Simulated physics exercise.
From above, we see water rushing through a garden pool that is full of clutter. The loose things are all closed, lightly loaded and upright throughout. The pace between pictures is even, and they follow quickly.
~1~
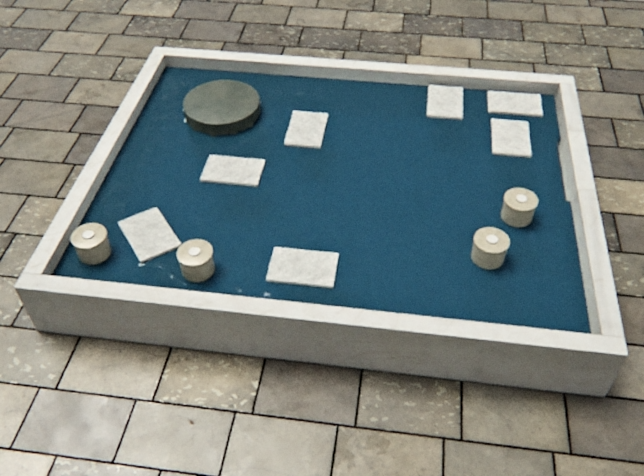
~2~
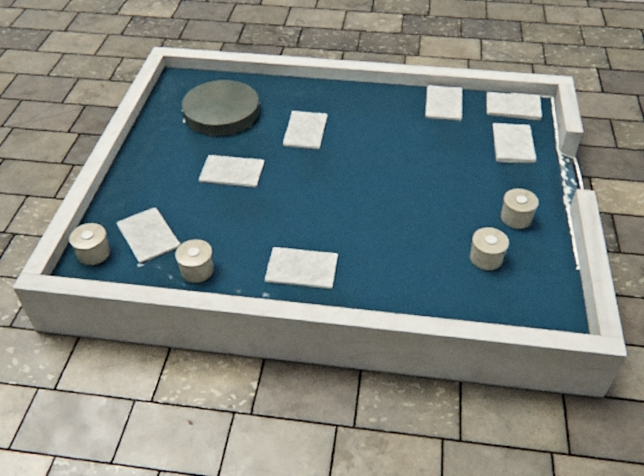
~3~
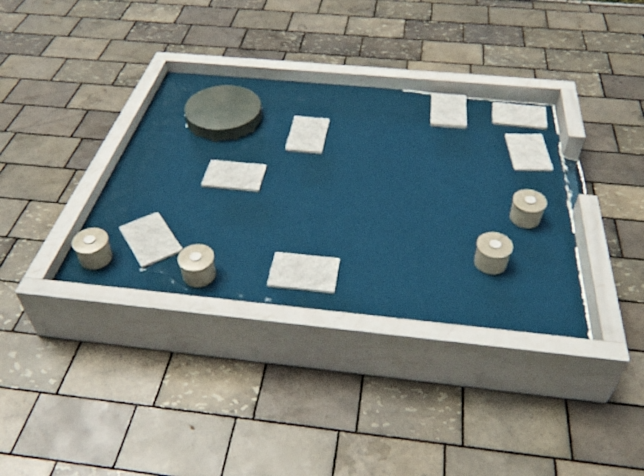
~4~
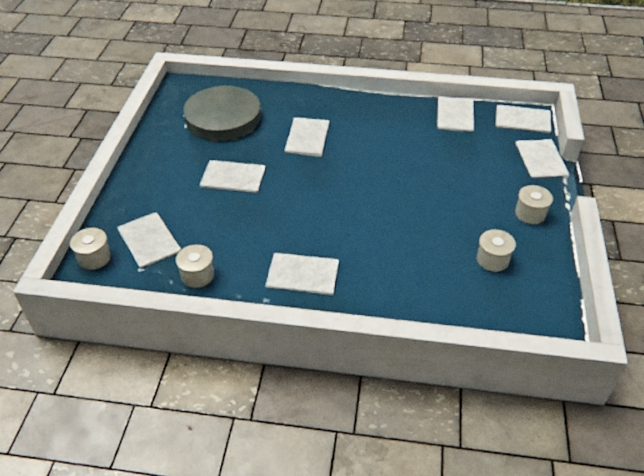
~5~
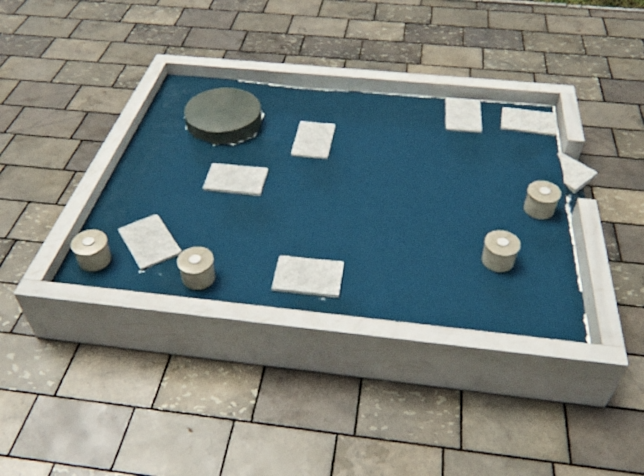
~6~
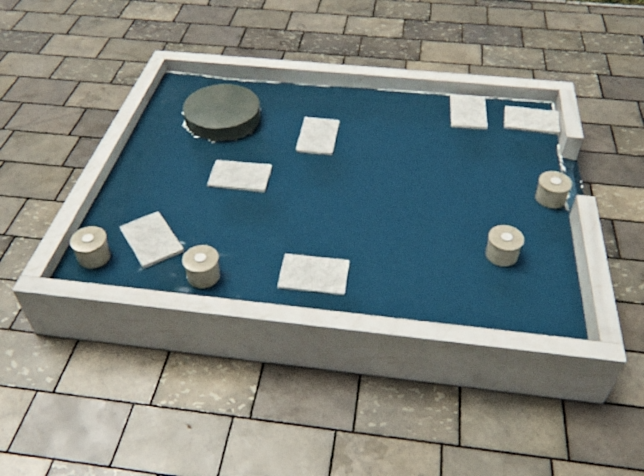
A shallow garden pool of blue water sat on paving with pale slabs and round tubs floating in it, and after a gap opened in its right wall, one slab drifted out through it and a tub moved toward it.
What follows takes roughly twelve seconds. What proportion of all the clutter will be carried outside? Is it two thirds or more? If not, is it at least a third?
No, but at least a third.
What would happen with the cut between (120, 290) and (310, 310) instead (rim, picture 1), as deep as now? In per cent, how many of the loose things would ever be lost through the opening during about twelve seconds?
Result: 50 per cent.
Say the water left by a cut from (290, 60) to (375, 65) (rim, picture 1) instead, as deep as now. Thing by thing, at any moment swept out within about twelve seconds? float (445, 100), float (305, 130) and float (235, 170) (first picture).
In sequence - departs, departs, departs.
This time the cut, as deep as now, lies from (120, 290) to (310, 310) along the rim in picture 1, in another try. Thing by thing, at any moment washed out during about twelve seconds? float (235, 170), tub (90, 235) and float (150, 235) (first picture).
The three give escape, escape and escape, in that order.
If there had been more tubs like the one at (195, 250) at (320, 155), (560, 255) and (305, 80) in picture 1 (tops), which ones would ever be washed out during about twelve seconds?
First one does not escape, second one makes it out, third one does not escape.
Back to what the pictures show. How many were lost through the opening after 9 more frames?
I count 2.
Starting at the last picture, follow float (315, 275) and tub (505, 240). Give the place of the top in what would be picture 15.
Roughly (339, 274) and (536, 212).
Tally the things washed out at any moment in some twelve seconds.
4.
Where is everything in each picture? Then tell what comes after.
In the first picture, a tub at (521, 199) floats; a float at (445, 101), afloat; 0 of 11 have shifted.
In the second picture, a tub at (521, 200) floats; a float at (444, 101) floats; 0 of 11 have shifted.
In the third picture, a tub at (530, 201), afloat, close to its start; a float at (449, 109) floats; 3 of 11 have shifted.
In the fourth picture, a tub at (536, 196), afloat, close to its start; a float at (456, 113) floats, close to its start; 5 of 11 have shifted.
In the fifth picture, a tub at (544, 192) floats, close to its start; a float at (464, 114), afloat, close to its start; 5 of 11 have shifted.
In the sixth picture, a tub at (556, 182) floats, a stride from its start; a float at (469, 110), afloat, close to its start; 8 of 11 have shifted.
A moment on, 2 of 11 are out; 9 afloat.
Next, 2 of 11 are out; 9 afloat.
Later, 4 of 11 are out; 7 afloat.
In the end, 4 of 11 are out; 7 afloat.
